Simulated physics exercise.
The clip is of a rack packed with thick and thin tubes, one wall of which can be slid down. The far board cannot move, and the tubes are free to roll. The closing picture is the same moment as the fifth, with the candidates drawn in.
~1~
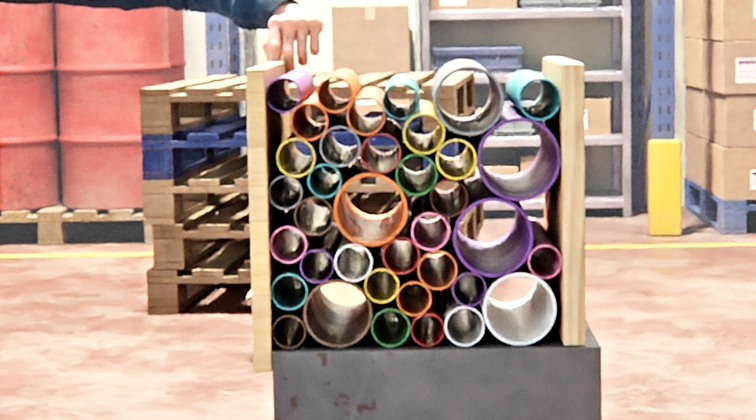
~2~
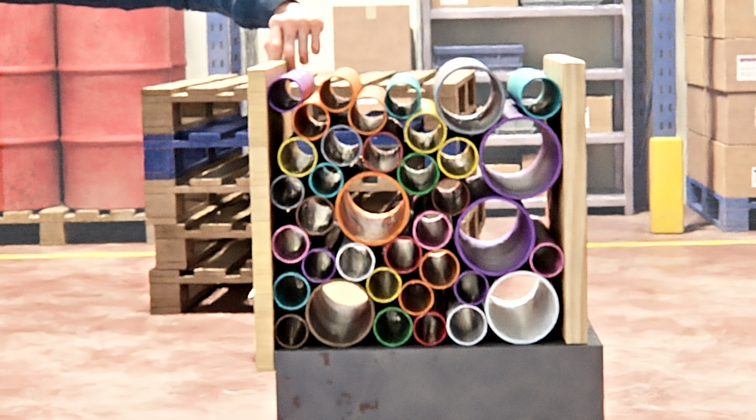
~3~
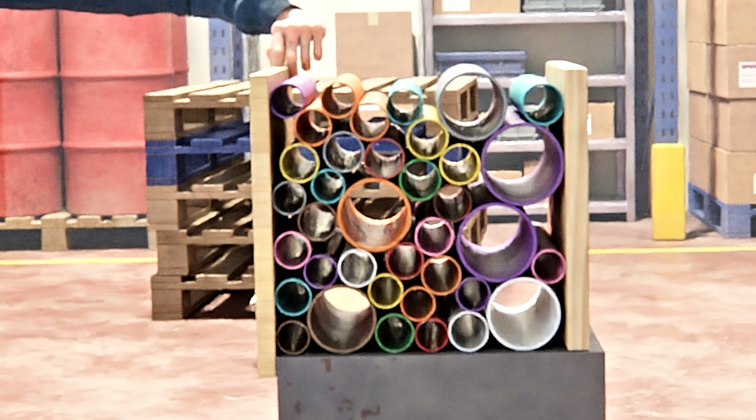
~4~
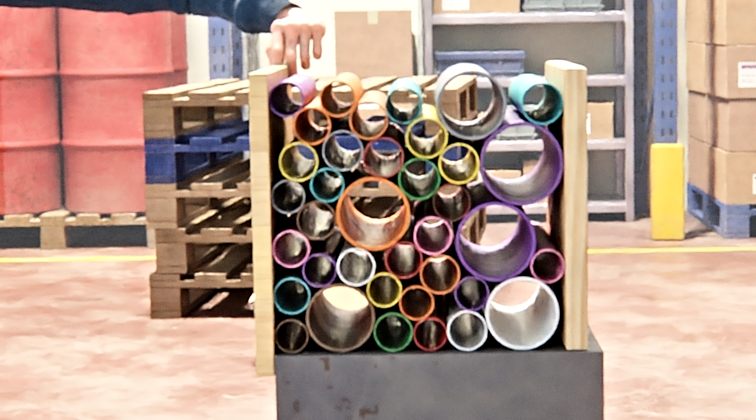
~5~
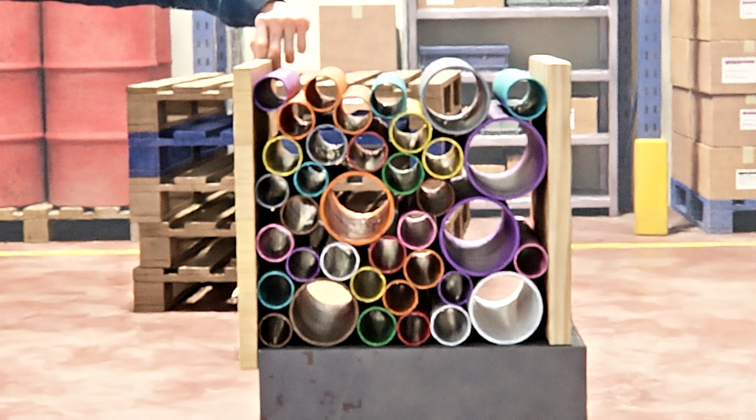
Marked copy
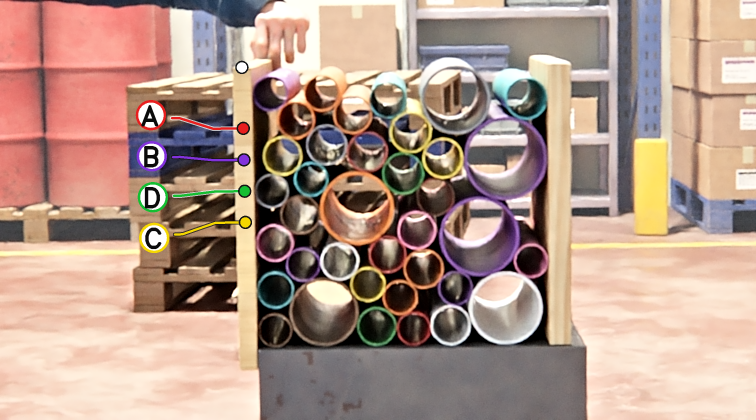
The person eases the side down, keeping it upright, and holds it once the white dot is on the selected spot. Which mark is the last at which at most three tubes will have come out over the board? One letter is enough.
At most to D.
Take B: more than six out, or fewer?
It loses fewer than six.
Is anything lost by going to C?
Yes.
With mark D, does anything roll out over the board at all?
Yes.
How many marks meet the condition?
Three of the four.
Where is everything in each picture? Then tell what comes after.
The first picture shows side board (273, 203); a brown tube (289, 332); a white tube (520, 309).
The second picture shows a white tube (522, 307); an orange tube (440, 268).
The third picture shows a red tube (406, 260); a red tube (453, 203).
The fourth picture shows a yellow tube (459, 163); an orange tube (312, 125).
The fifth picture shows a purple tube (270, 93); side board (259, 202); a brown tube (276, 330).
On the copy, A at (243, 129); B at (244, 160); C at (246, 223); D at (245, 191); the white dot at (242, 68).
On D. First, top of the board (253, 126).
Then, top of the board (254, 190).
Finally, top of the board (254, 190), one out over the board.
By contrast, A none out over the board; B none out over the board; C four out over the board.
